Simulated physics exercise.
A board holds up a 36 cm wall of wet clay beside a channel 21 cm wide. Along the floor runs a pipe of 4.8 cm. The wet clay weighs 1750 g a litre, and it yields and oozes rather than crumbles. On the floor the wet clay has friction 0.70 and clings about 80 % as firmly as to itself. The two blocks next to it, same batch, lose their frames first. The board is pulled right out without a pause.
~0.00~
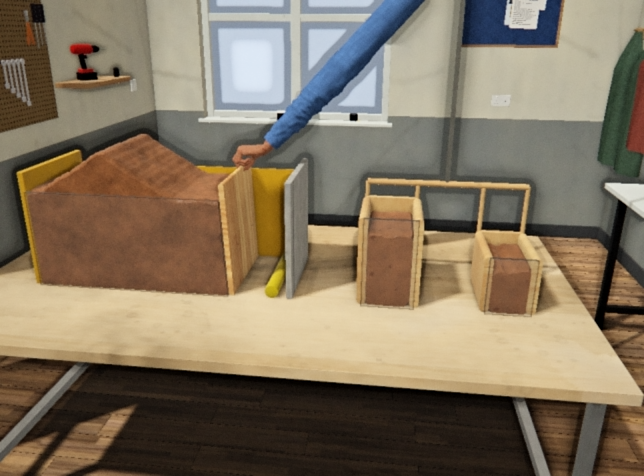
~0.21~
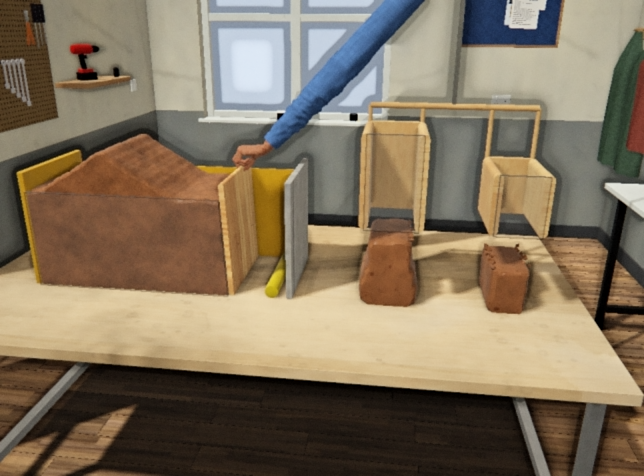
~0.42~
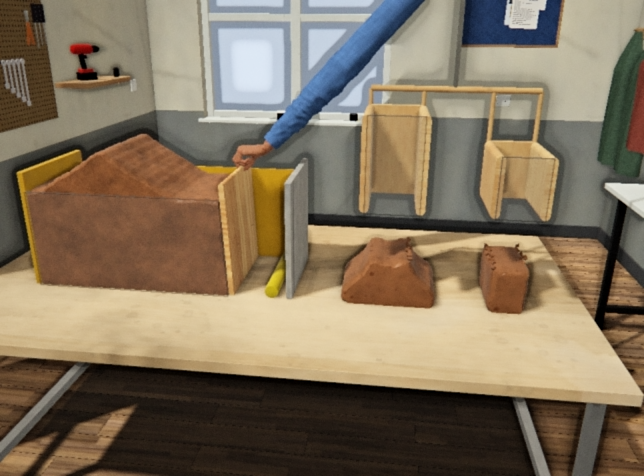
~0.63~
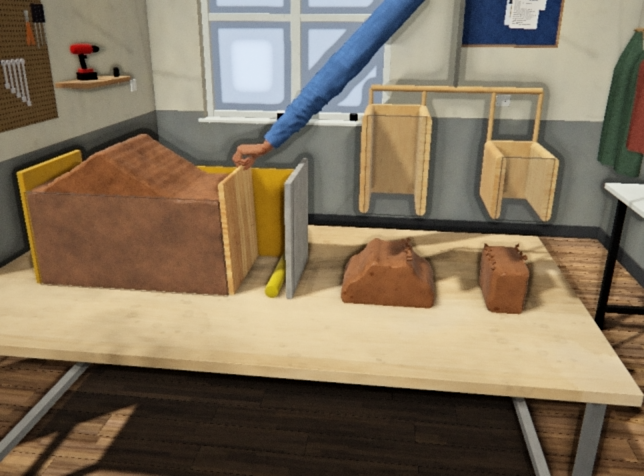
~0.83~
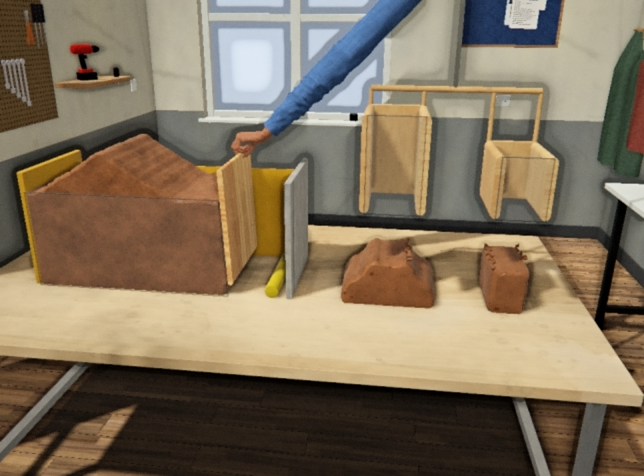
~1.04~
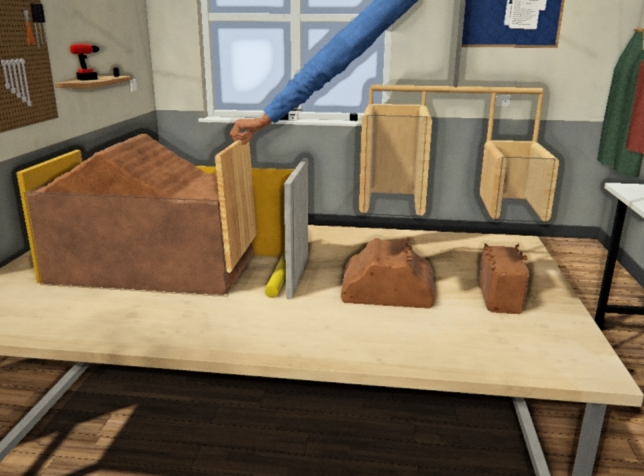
The footage shows two wooden moulds rising off brown clay blocks on a table, the taller block slumping wider and lower while the smaller keeps its shape; then a blue-sleeved arm draws a board partway up beside a large clay mass.
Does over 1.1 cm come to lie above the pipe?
The pipe ends up covered.
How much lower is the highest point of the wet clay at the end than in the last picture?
Some 9.0 cm.
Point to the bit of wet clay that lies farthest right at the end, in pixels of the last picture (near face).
At about (275, 274).
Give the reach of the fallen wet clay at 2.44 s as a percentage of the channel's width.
About 80 %.
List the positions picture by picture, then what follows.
Top of the board at (219, 200), not yet moved; top of the wet clay at (102, 154); blocks stand 27 cm, 16 cm (left to right), in the first picture.
Top of the board at (219, 200), not yet moved; top of the wet clay at (102, 154); blocks stand 24 cm, 16 cm (left to right), in the second picture.
Top of the board at (219, 200), not yet moved; top of the wet clay at (102, 154); blocks stand 17 cm, 16 cm (left to right), in the third picture.
Top of the board at (219, 199), moved 2 mm; top of the wet clay at (102, 154); blocks stand 17 cm, 16 cm (left to right), in the fourth picture.
Top of the board at (218, 186), moved 4.9 cm; top of the wet clay at (102, 154); blocks stand 17 cm, 16 cm (left to right), in the fifth picture.
Top of the board at (216, 171), moved 9.9 cm; top of the wet clay at (102, 154); blocks stand 17 cm, 16 cm (left to right), in the sixth picture.
After 1.46 s, the fallen stuff reaches 17 % of the way across and nothing lies on the pipe.
After 1.95 s, the fallen stuff reaches 74 % of the way across and 3.9 cm lies on the pipe.
After 2.44 s, the fallen stuff reaches 81 % of the way across and 6.3 cm lies on the pipe.
After 2.93 s, the fallen stuff reaches 82 % of the way across and 6.3 cm lies on the pipe.
After 2.98 s, at the end, the fallen stuff reaches 82 % of the way across and 6.3 cm lies on the pipe.
